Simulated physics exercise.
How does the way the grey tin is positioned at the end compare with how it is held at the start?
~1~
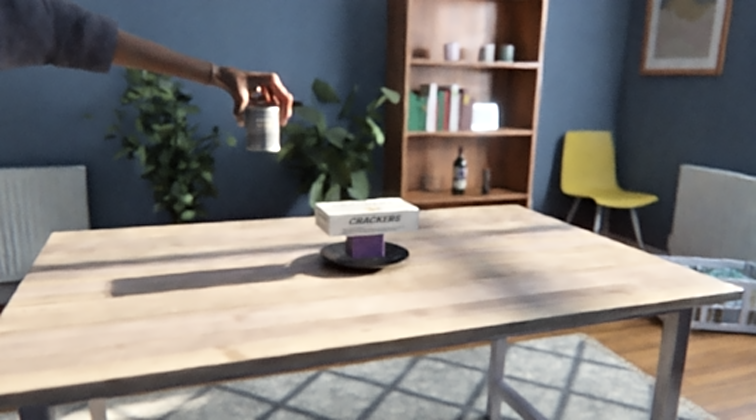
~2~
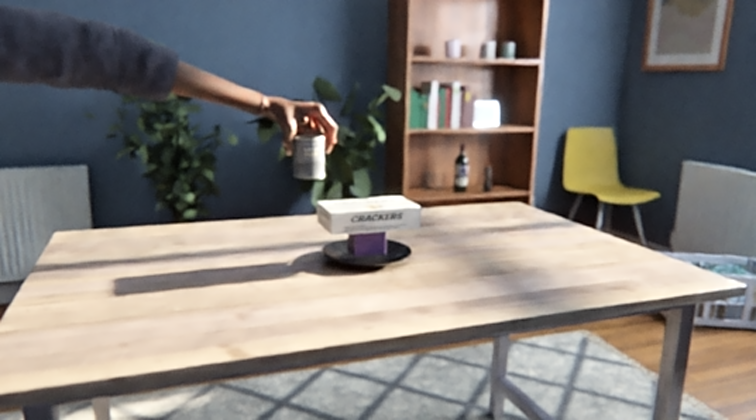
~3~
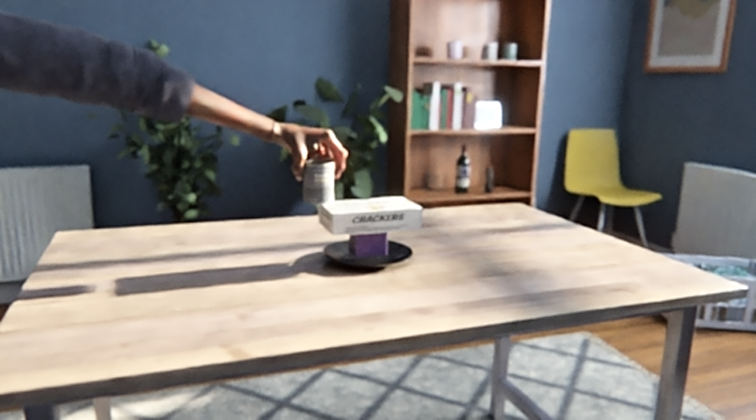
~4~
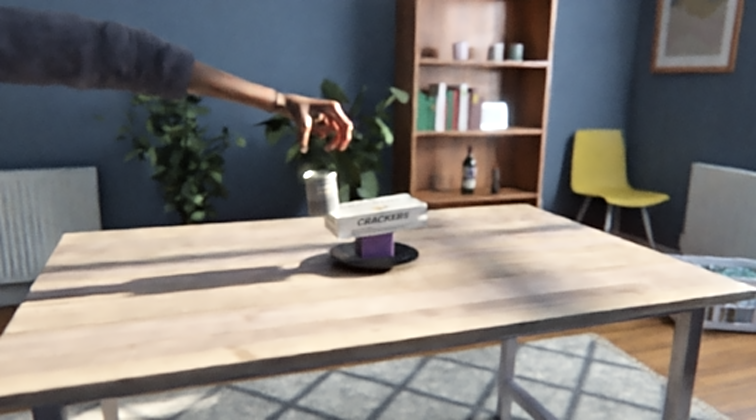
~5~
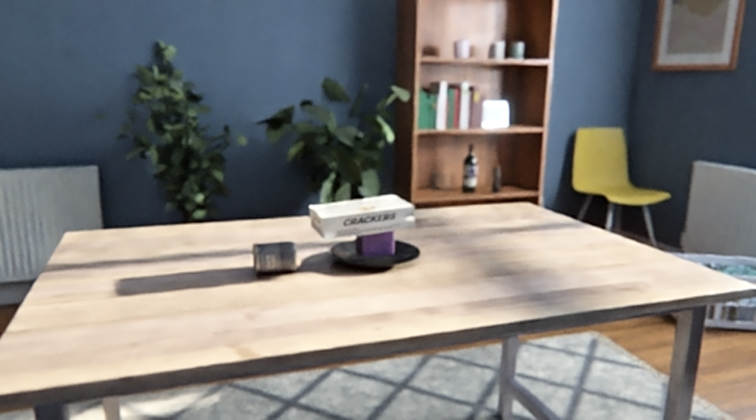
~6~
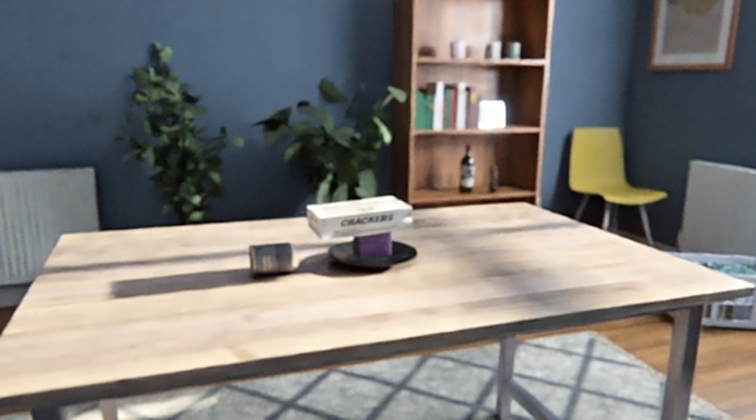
At the start the grey tin is held upright in the hand above the table, and at the end it lies on its side on the tabletop, left of the black plate.
